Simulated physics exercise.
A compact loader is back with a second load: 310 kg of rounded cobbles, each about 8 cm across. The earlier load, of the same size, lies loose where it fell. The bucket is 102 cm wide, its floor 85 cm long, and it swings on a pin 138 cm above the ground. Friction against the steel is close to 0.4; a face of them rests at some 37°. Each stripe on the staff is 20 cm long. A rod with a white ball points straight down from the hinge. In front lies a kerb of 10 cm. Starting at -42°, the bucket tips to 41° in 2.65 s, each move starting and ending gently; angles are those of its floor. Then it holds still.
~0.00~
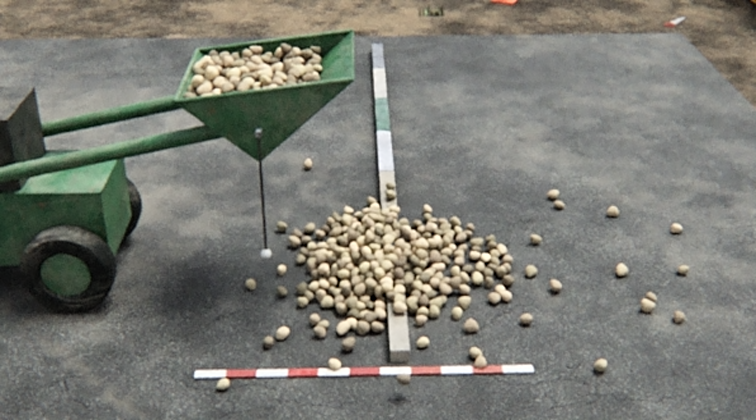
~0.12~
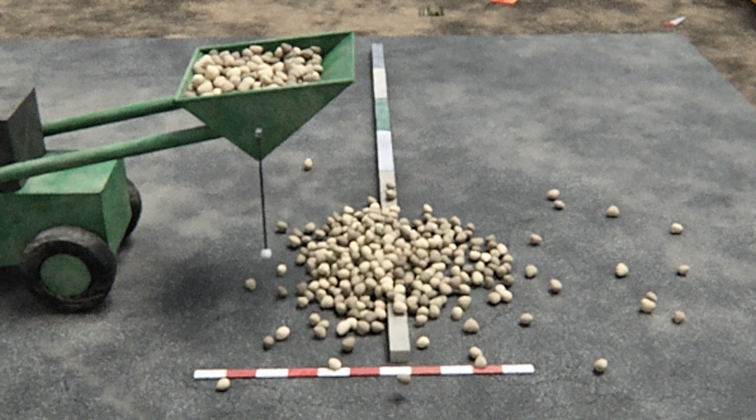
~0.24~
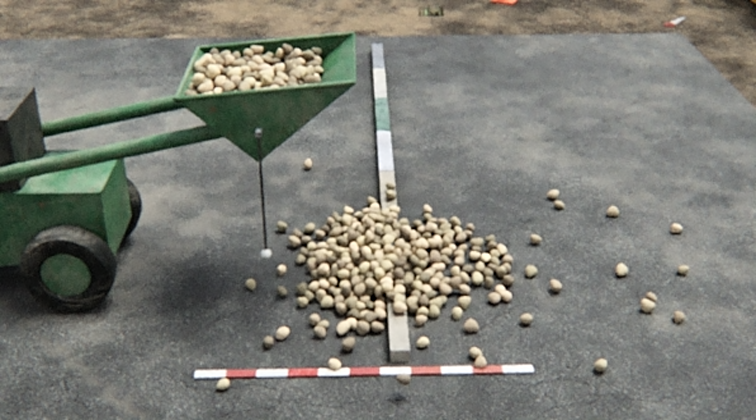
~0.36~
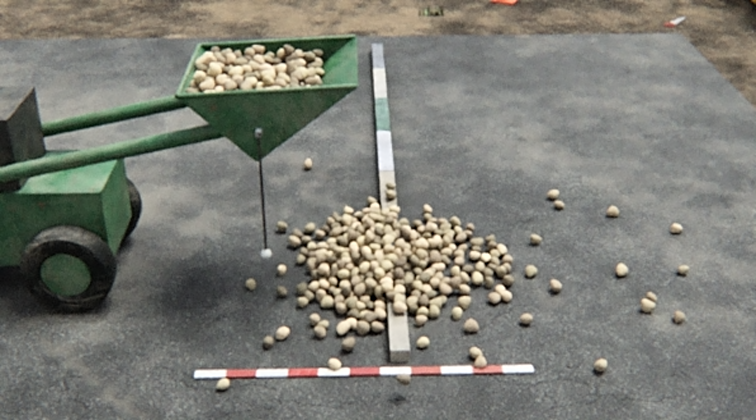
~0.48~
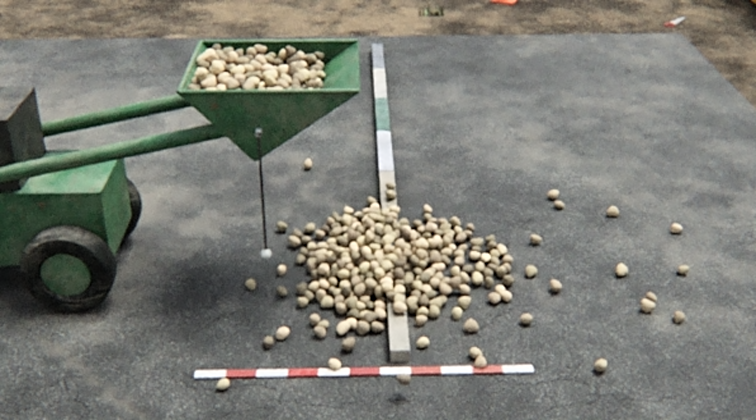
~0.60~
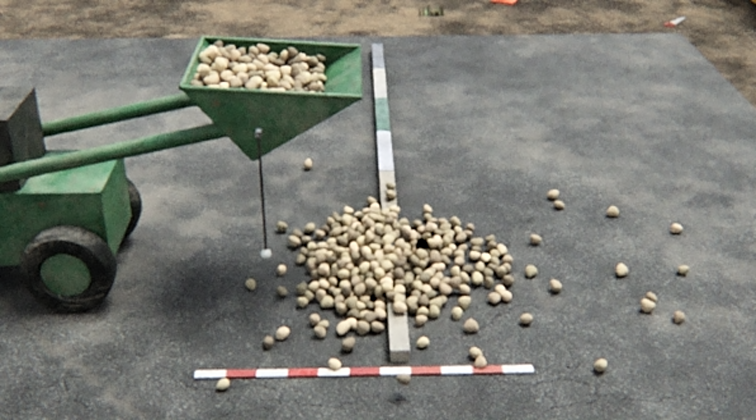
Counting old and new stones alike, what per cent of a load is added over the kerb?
Roughly 66 per cent of a load more.
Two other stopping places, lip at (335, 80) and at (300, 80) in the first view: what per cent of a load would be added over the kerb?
First some 40, then 5 per cent.
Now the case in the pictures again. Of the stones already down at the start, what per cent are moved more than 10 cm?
About 15 per cent.
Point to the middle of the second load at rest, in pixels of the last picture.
Around (415, 256).
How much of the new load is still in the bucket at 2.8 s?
Roughly 5 per cent is still inside.
After 2.0 s the floor is at 28°; in per cent of one load, 91 in the bucket, 76 on this side of the kerb, 33 over the kerb; the foremost stones are at (639, 260).
After 2.8 s the floor is at 41°; in per cent of one load, 4 in the bucket, 119 on this side of the kerb, 78 over the kerb; the foremost stones are at (639, 260).
After 3.1 s the floor is at 41°; in per cent of one load, 0 in the bucket, 105 on this side of the kerb, 95 over the kerb; the foremost stones are at (639, 260).
After 5.7 s the floor is at 41°; in per cent of one load, 0 in the bucket, 101 on this side of the kerb, 99 over the kerb; the foremost stones are at (639, 260). Net gain over the kerb, 66.
